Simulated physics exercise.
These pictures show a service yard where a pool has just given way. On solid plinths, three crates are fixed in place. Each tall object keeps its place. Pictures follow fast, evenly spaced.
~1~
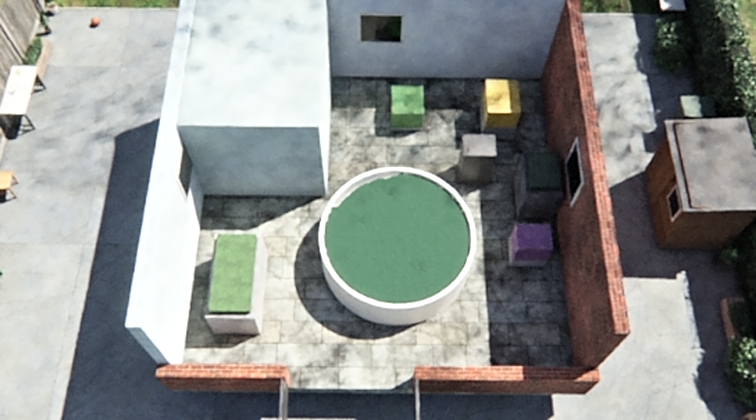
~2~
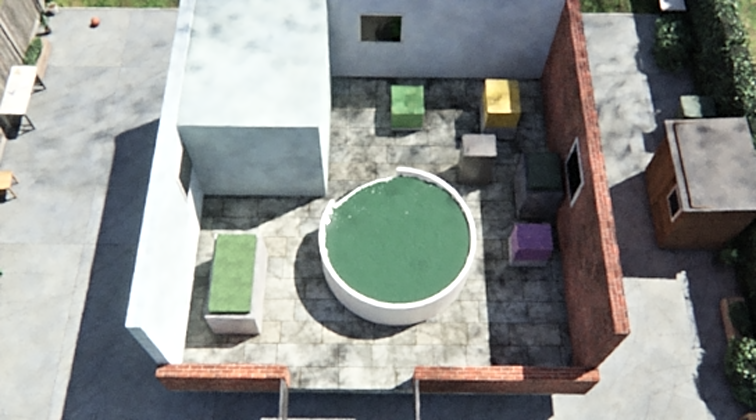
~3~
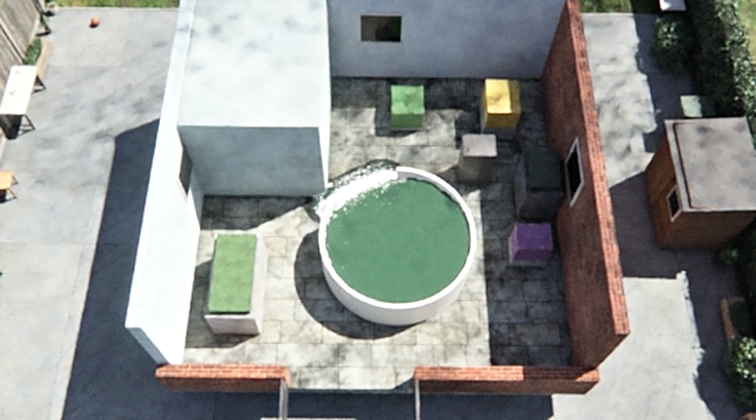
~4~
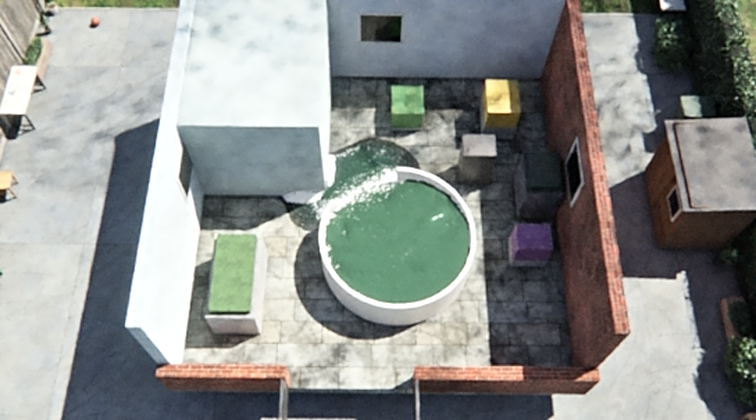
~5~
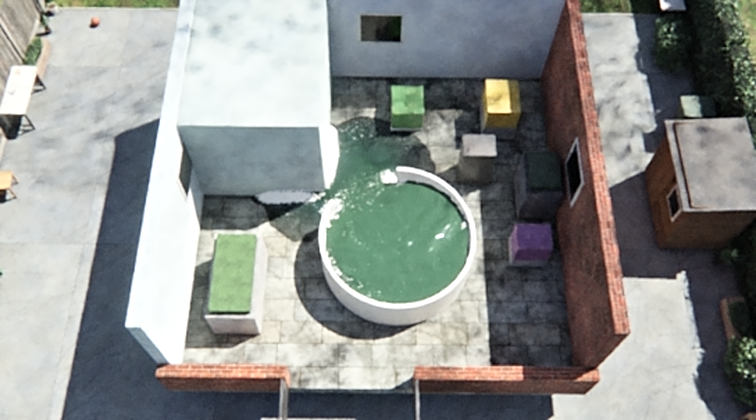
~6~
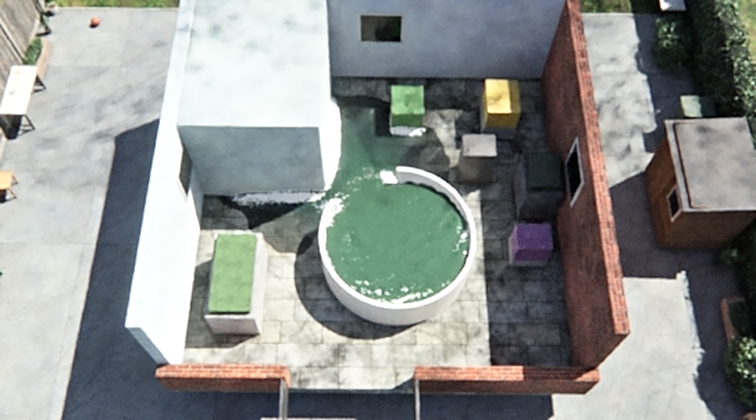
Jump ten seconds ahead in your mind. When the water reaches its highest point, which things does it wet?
The yellow crate is left alone by the water, the purple crate is left alone by the water, the green crate is lapped by the water.
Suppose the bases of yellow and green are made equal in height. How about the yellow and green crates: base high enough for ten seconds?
The yellow one is reached, and the green one is reached.
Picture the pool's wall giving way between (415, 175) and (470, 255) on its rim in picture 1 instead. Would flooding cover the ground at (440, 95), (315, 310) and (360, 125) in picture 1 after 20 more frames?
Taken in turn, that's reached, not reached, and finally reached.
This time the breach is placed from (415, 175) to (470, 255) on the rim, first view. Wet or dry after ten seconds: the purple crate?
As it turns out, purple crate is swamped.
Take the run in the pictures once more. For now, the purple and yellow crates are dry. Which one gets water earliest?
My pick is the yellow-painted one.
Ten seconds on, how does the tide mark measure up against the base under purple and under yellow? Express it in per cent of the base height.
Roughly 70 and 80 per cent respectively.
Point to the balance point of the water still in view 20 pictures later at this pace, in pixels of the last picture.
My guess is about (389, 189).
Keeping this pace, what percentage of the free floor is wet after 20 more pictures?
I reckon 55 per cent or so.
A moment on, water covers 25 % of the floor; the yellow crate water round its plinth, the purple crate not reached, the green crate water round its plinth.
Next, water covers 40 % of the floor; the yellow crate water round its plinth, the purple crate not reached, the green crate water round its plinth.
Then, water covers 55 % of the floor; the yellow crate water round its plinth, the purple crate not reached, the green crate water round its plinth.
Later, water covers 95 % of the floor; the yellow crate water round its plinth, the purple crate water round its plinth, the green crate water round its plinth.
In the end, water covers 100 % of the floor; the yellow crate stayed above the water, the purple crate stayed above the water, the green crate was topped.
